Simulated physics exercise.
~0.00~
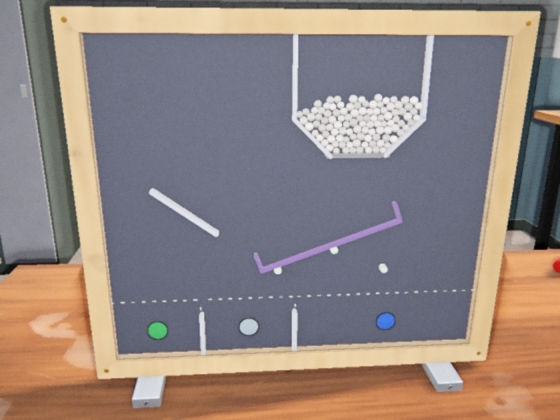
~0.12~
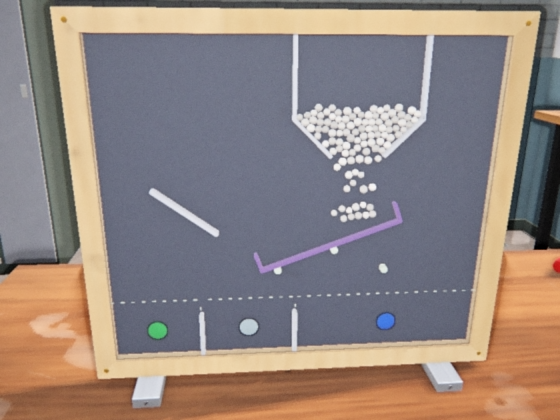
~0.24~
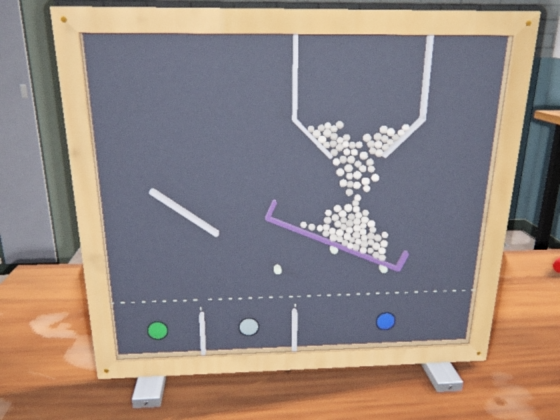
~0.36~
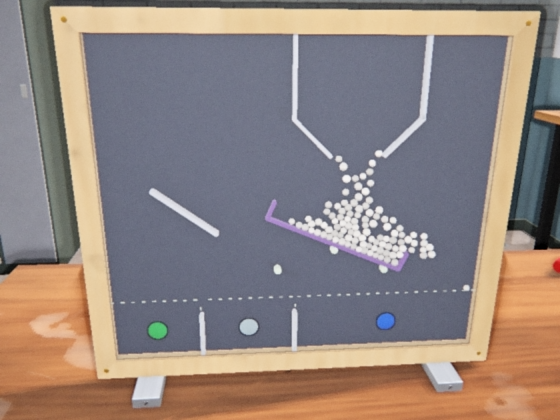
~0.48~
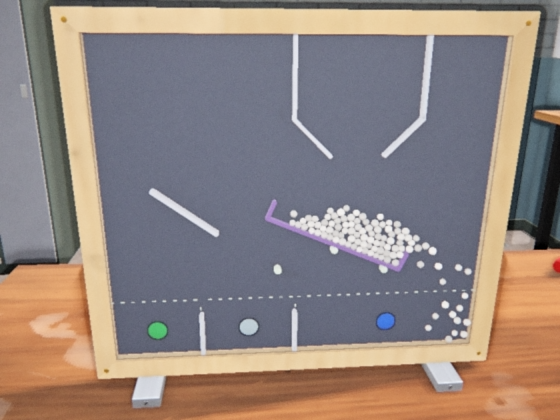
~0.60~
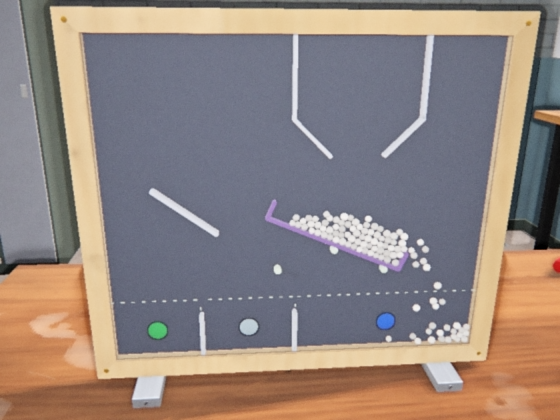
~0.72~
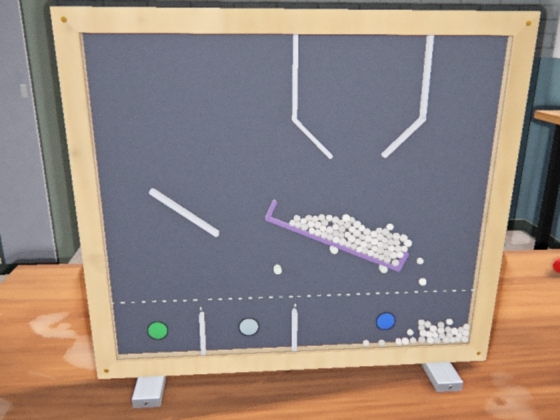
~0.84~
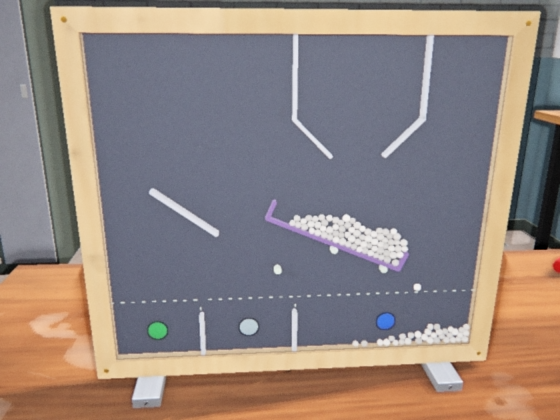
In a framed case, white balls drop onto a purple rocker, tipping it right, some spilling into the blue bin.
